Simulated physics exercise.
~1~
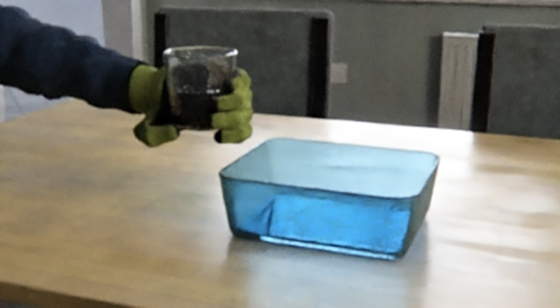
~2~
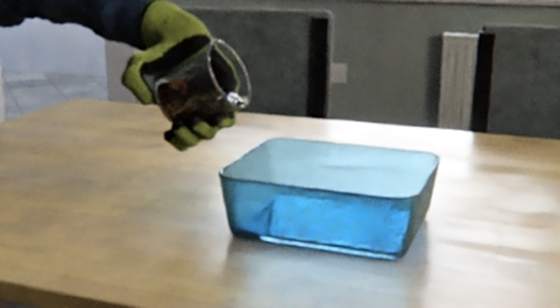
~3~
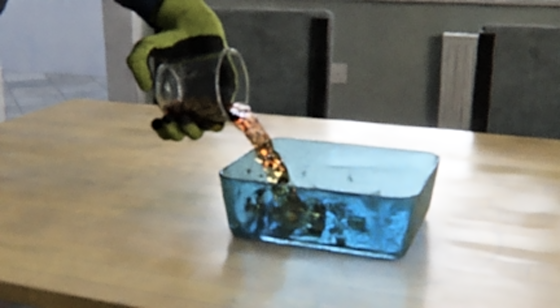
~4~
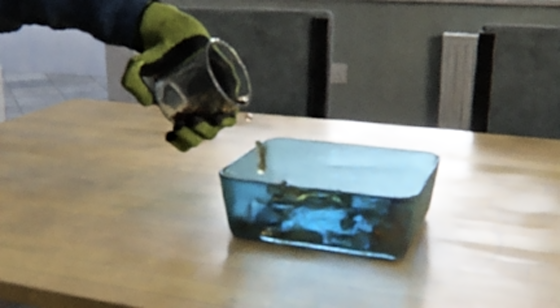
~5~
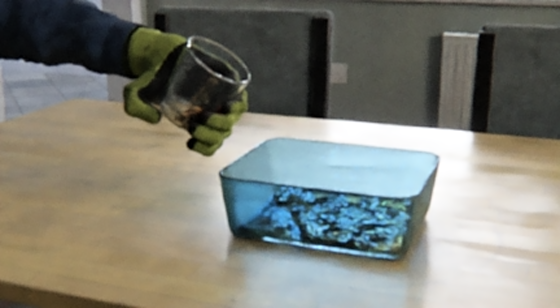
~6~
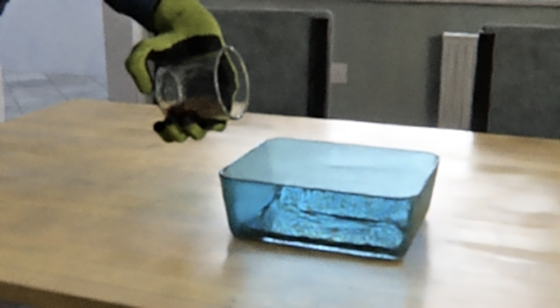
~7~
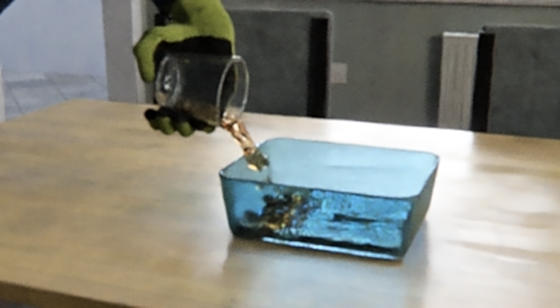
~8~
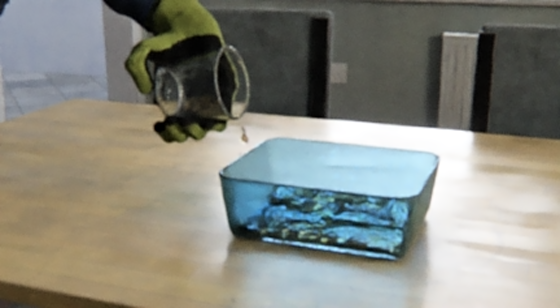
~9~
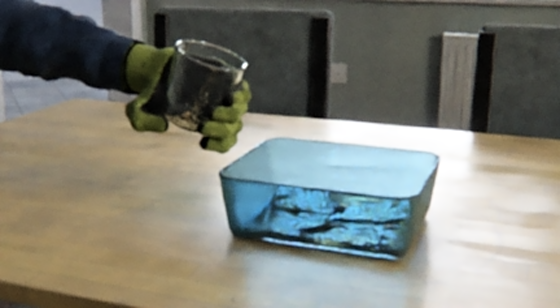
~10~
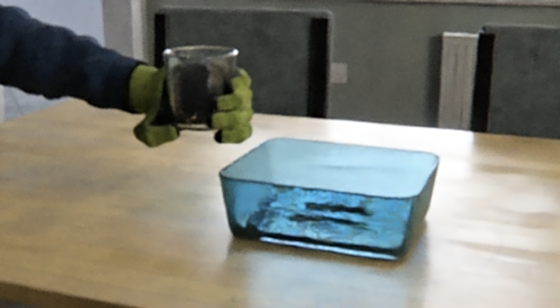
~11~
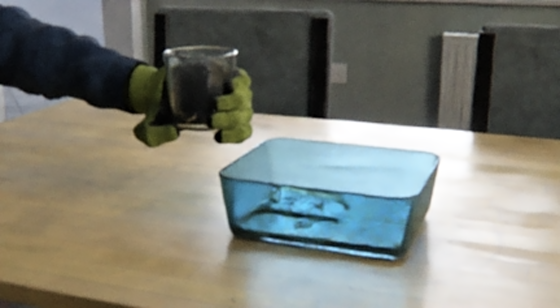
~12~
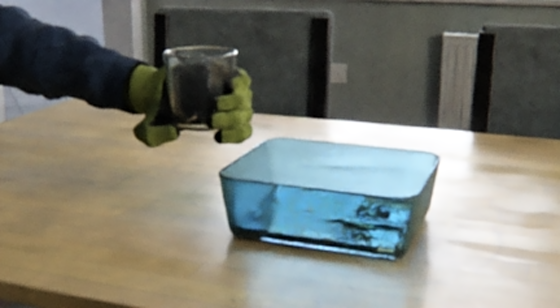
At a wooden table, a gloved hand twice tips dark liquid into a blue dish, then levels the glass.
